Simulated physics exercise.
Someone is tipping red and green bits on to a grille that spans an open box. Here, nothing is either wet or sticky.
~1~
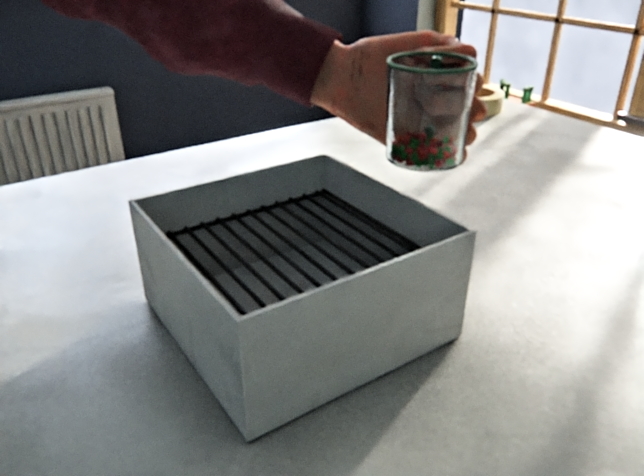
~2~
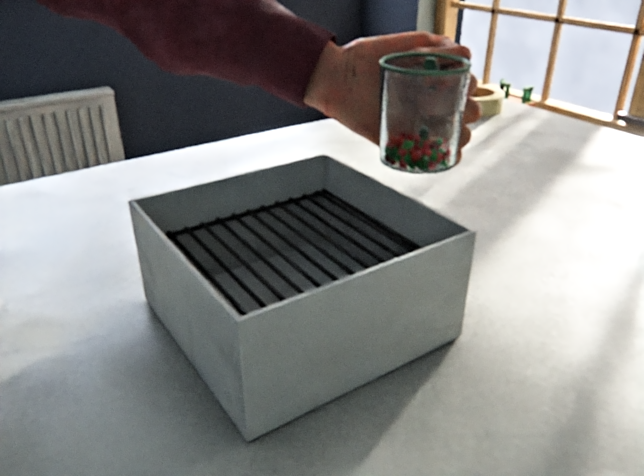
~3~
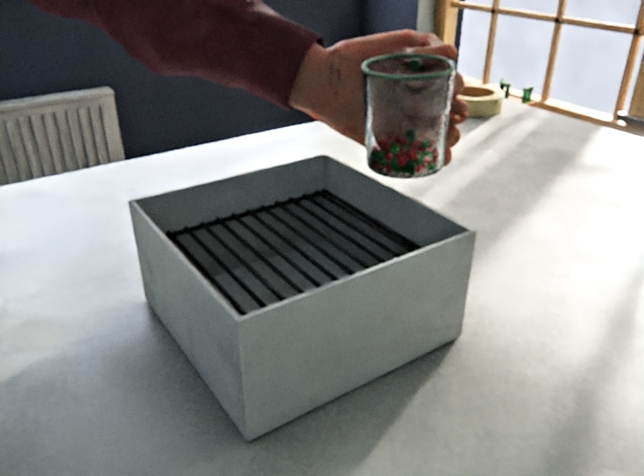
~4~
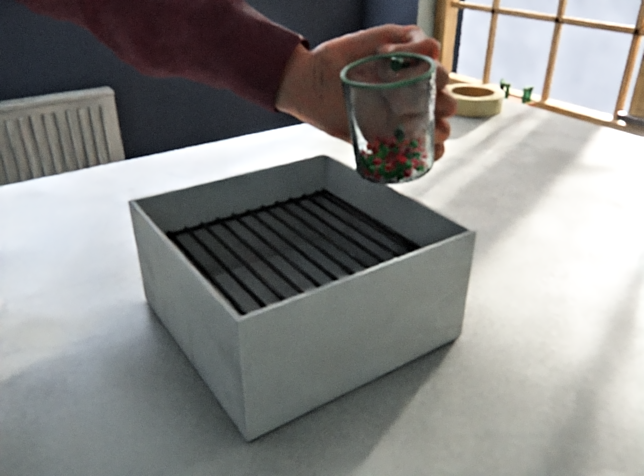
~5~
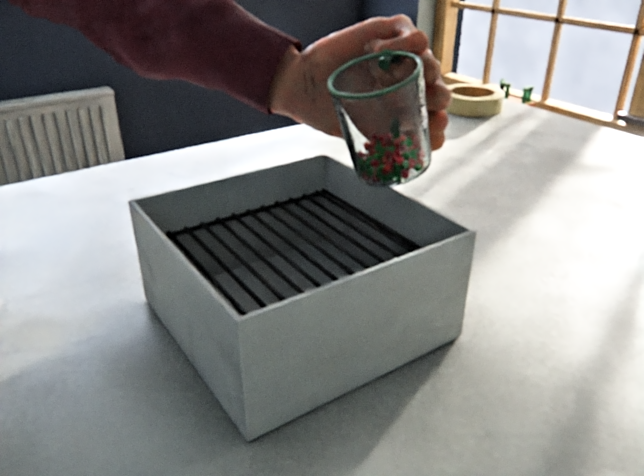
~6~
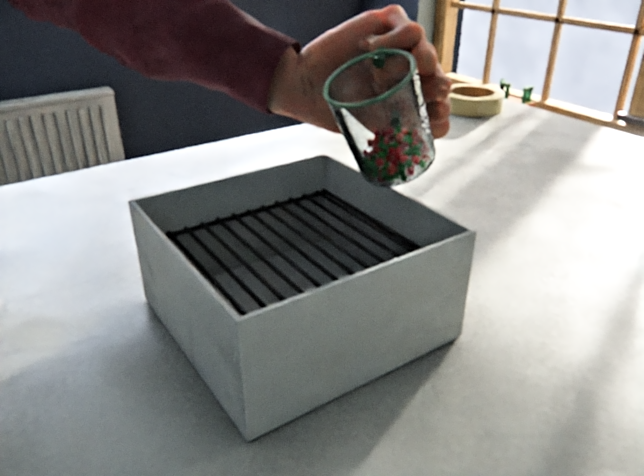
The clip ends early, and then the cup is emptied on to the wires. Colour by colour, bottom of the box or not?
Red pieces: Bottom; green pieces: Bottom.
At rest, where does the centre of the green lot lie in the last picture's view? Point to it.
It winds up somewhere around (338, 307).
Then, 0.31 s later than the last frame, red ones, every one in the cup; green ones, every one in the cup.
Then, 0.70 s later than the last frame, red ones, every one in the cup; green ones, every one in the cup.
Then, 1.12 s later than the last frame, red ones, the larger part in the cup, roughly a quarter on or over the wires, just a few under the rack; green ones, almost all in the cup, just a few on or over the wires.
When it is over, red ones, every one under the rack; green ones, every one under the rack.
